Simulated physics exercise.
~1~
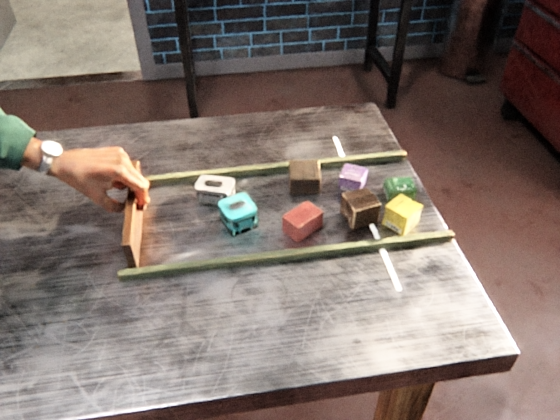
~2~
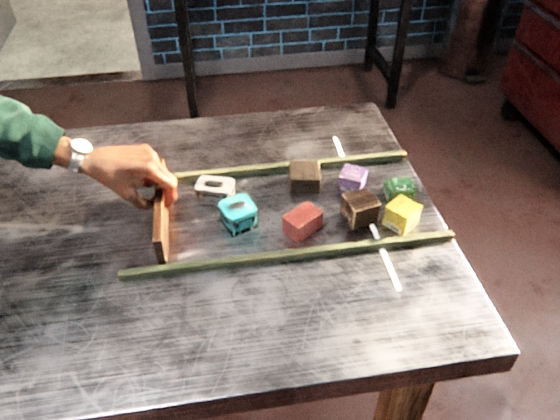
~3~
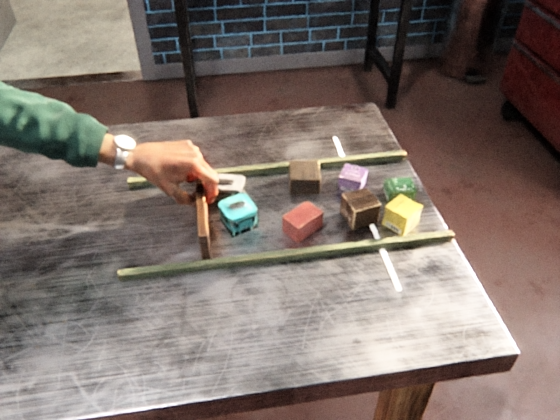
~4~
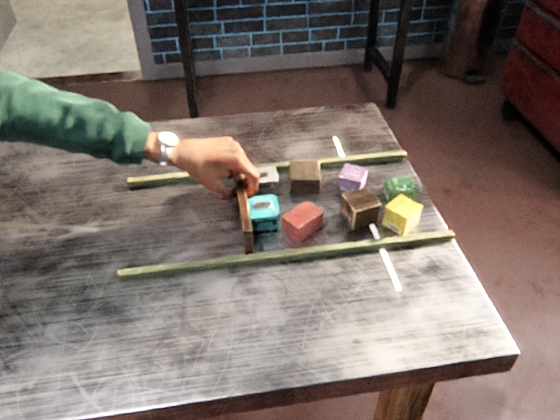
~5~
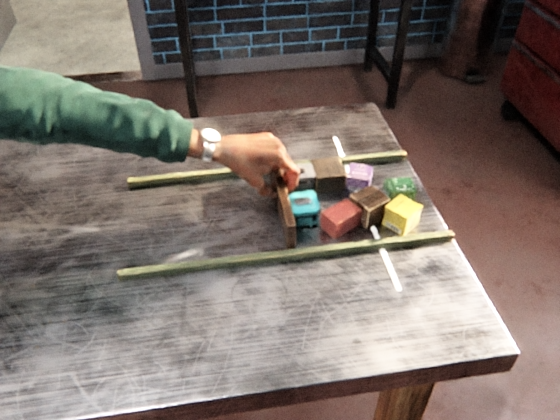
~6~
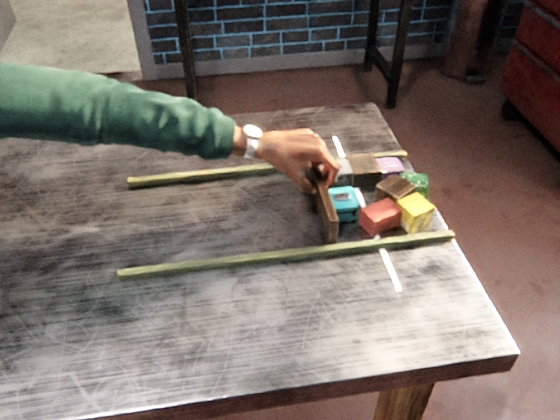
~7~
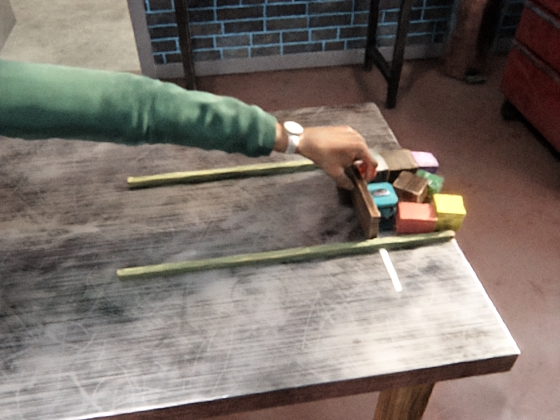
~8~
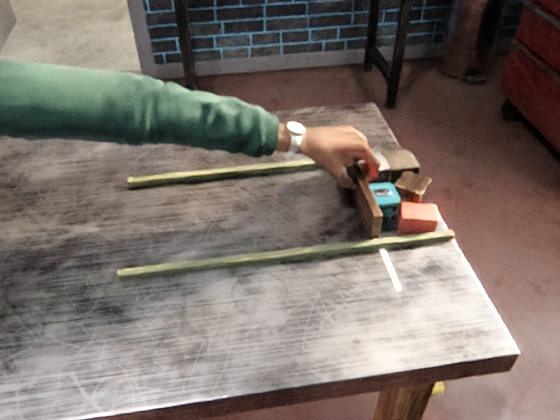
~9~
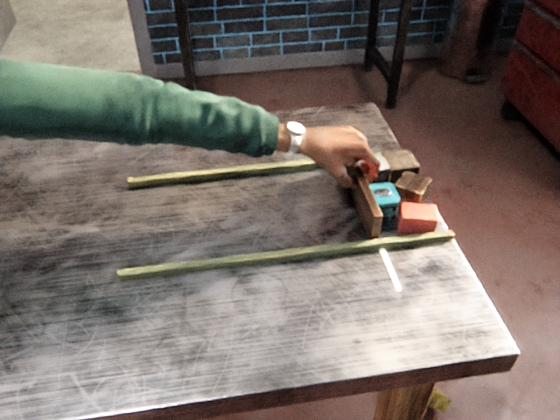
A hand in a green sleeve, wearing a watch, slides an upright wooden board to the right between two strips on a worn table. The board first meets the pale grey case and the turquoise block, then gathers the red and brown blocks ahead of it. Bunched together, the pieces shove the purple, green and yellow boxes toward the table's right end. As the board comes to a stop, those three go over the edge, the yellow one glimpsed low beneath the tabletop. The grey case, turquoise, red and brown blocks stay crowded against the board near the edge.
